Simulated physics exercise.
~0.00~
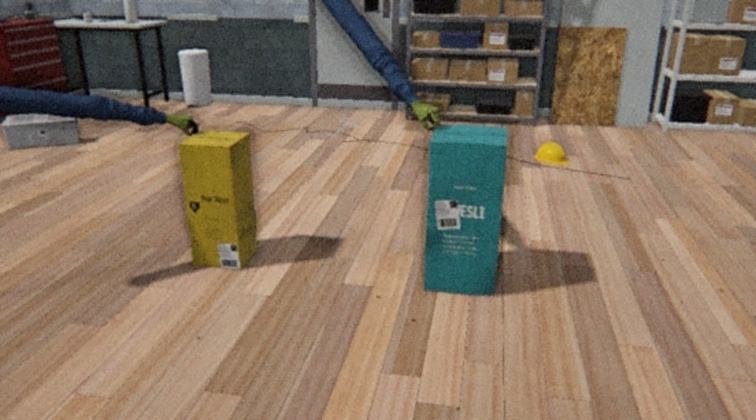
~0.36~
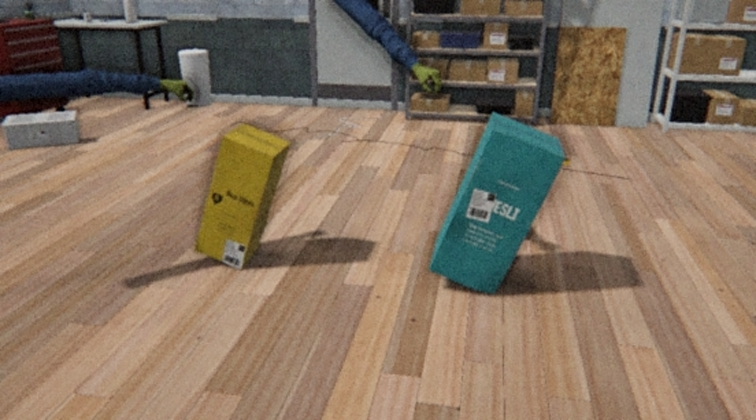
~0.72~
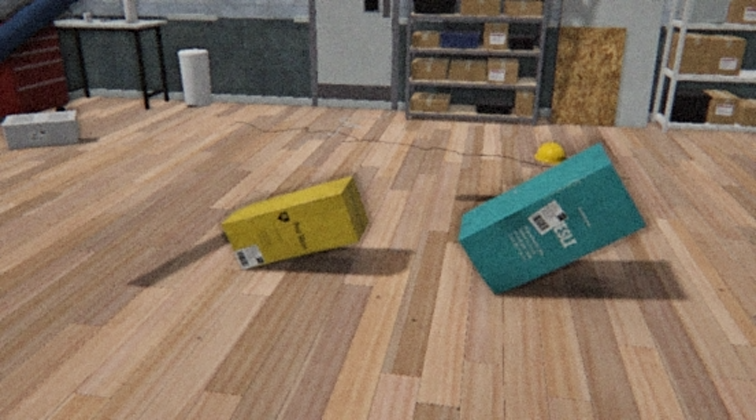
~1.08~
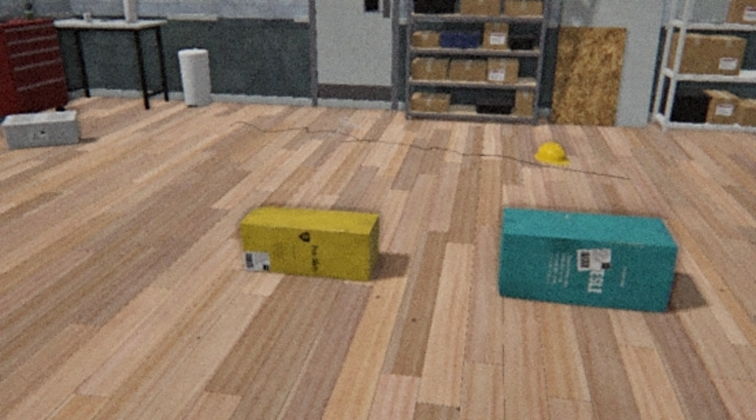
In a workshop, two gloved hands shove yellow and turquoise boxes, which topple rightward onto their sides.
